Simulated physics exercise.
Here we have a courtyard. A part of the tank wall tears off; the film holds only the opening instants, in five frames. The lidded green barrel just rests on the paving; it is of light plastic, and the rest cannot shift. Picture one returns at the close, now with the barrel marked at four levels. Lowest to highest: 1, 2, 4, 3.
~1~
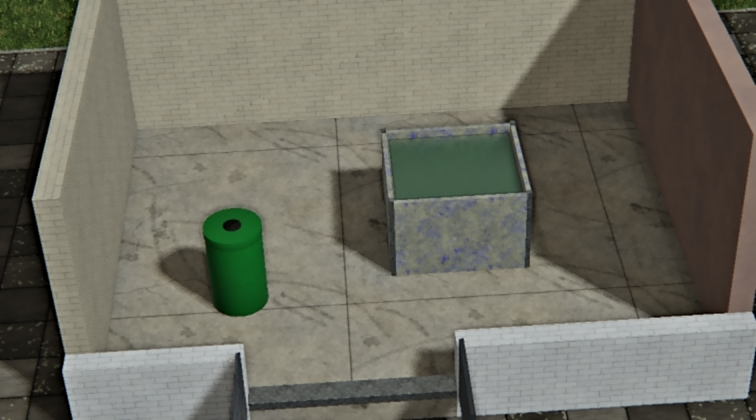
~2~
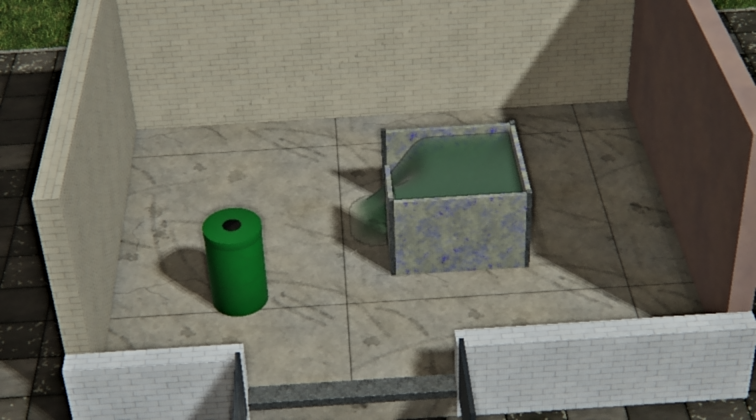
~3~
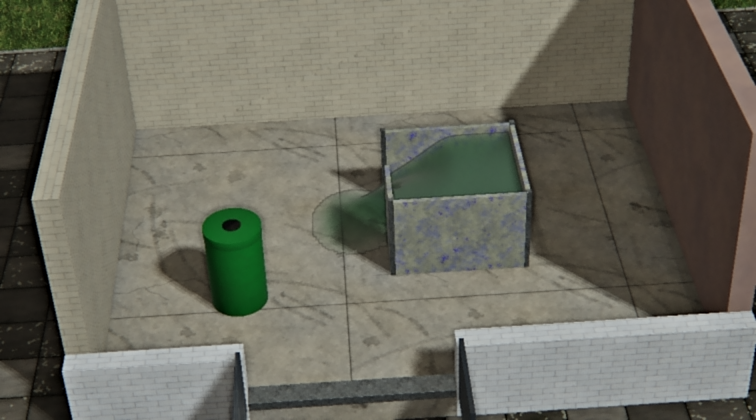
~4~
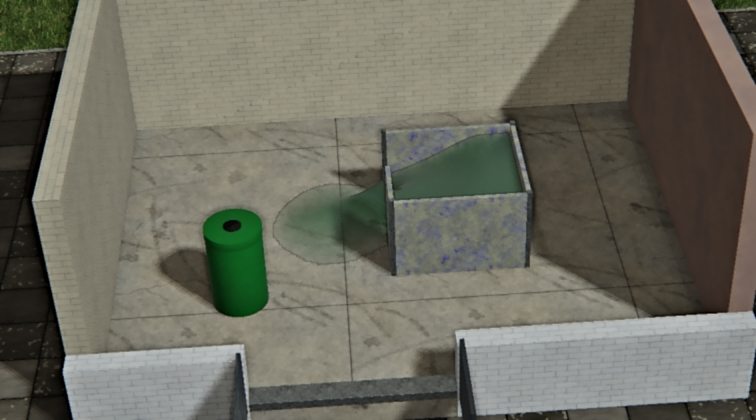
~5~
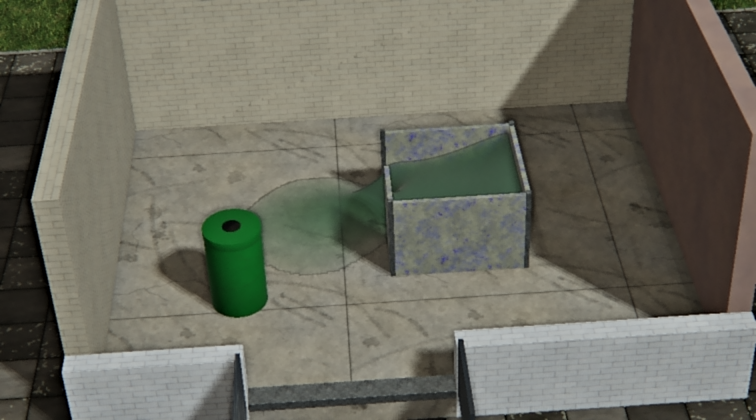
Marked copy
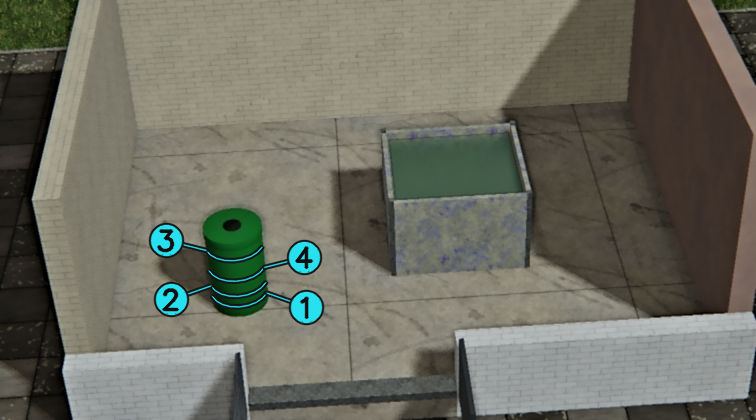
Greenish water pours out of the left side of a square, mottled grey-and-purple tank and spreads leftward across the paved floor in a widening, rounded sheet, its surface inside the tank sloping down towards that side. The walled courtyard is seen from above, with a gap in the low white front wall. A green barrel stands unmoving at left, and the camera stays still.
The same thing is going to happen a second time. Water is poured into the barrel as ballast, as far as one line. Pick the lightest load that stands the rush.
I would pick level 1.
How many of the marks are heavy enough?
All four.
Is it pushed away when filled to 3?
No, that is safe.
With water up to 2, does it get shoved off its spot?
No, not at all.
In cyan, 1 at (239, 306); 2 at (237, 296); 3 at (233, 260); 4 at (236, 281); from the bottom up 1, 2, 4, 3.
With 1, it does not move.
With 2, it does not move.
With 3, it does not move.
With 4, it does not move.
